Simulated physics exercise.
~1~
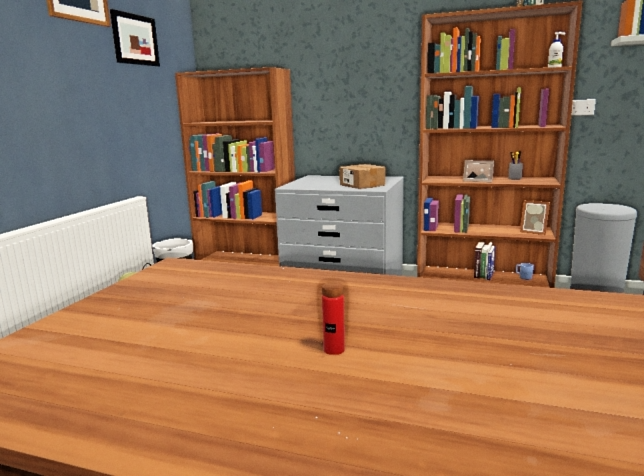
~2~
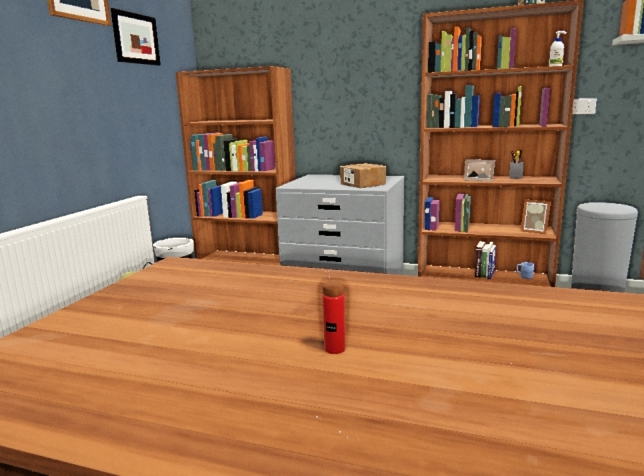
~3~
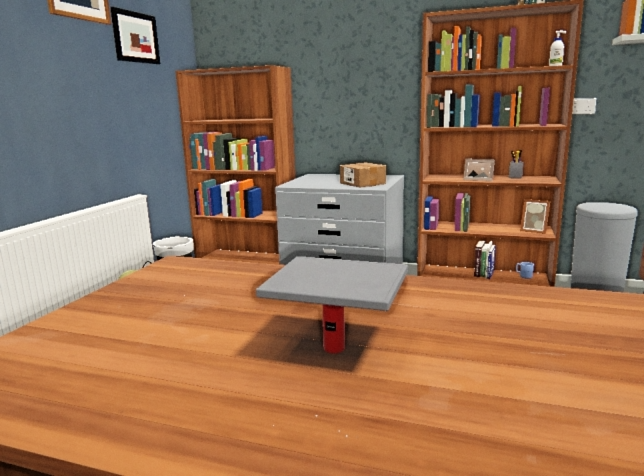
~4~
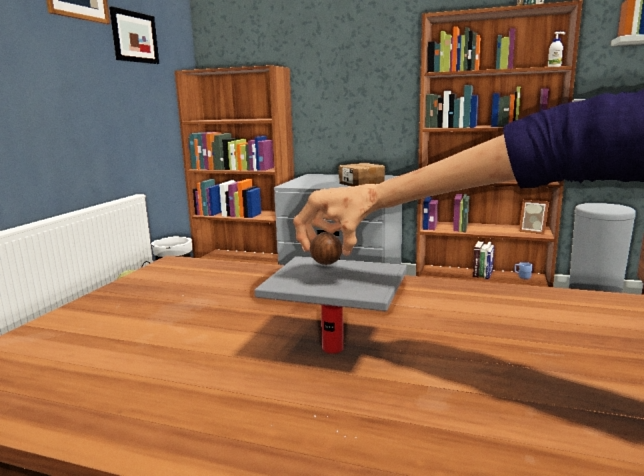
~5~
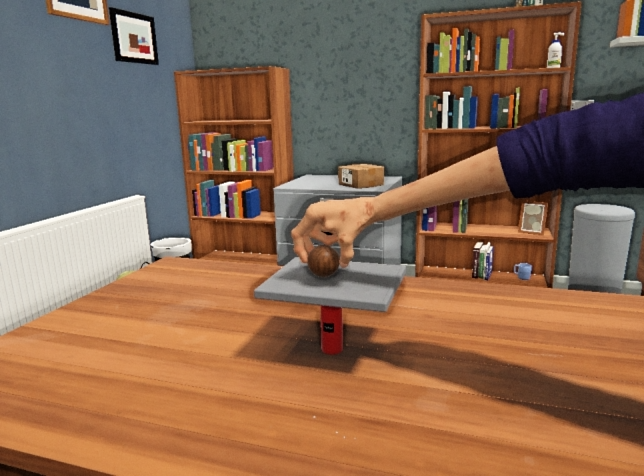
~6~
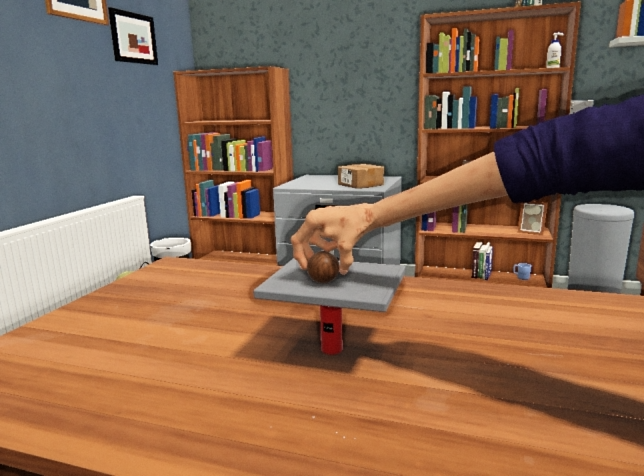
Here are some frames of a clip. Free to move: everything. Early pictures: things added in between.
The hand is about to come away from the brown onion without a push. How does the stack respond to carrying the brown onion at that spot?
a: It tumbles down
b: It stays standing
b.
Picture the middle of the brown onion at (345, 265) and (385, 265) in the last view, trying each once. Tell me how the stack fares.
Try one: The stack remains standing; try two: The stack collapses.
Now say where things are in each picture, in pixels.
In the first picture, the last thing is not in view yet.
In the second picture, the last thing is not in view yet.
In the third picture, the last thing is not in view yet; grey lid (336, 280).
The fourth picture shows still above its spot; brown onion (326, 249); grey lid (335, 280).
The fifth picture shows still above its spot; brown onion (324, 261); grey lid (334, 281).
The sixth picture shows set down, still held; brown onion (323, 267); grey lid (334, 281).
Then, 0.20 s on from there, no change.
Then, 0.40 s on from there, brown onion resting near (323, 268).
In the end, all 3 unmoved. At the end, from the last picture's camera, brown onion near (323, 268). The stack holds.
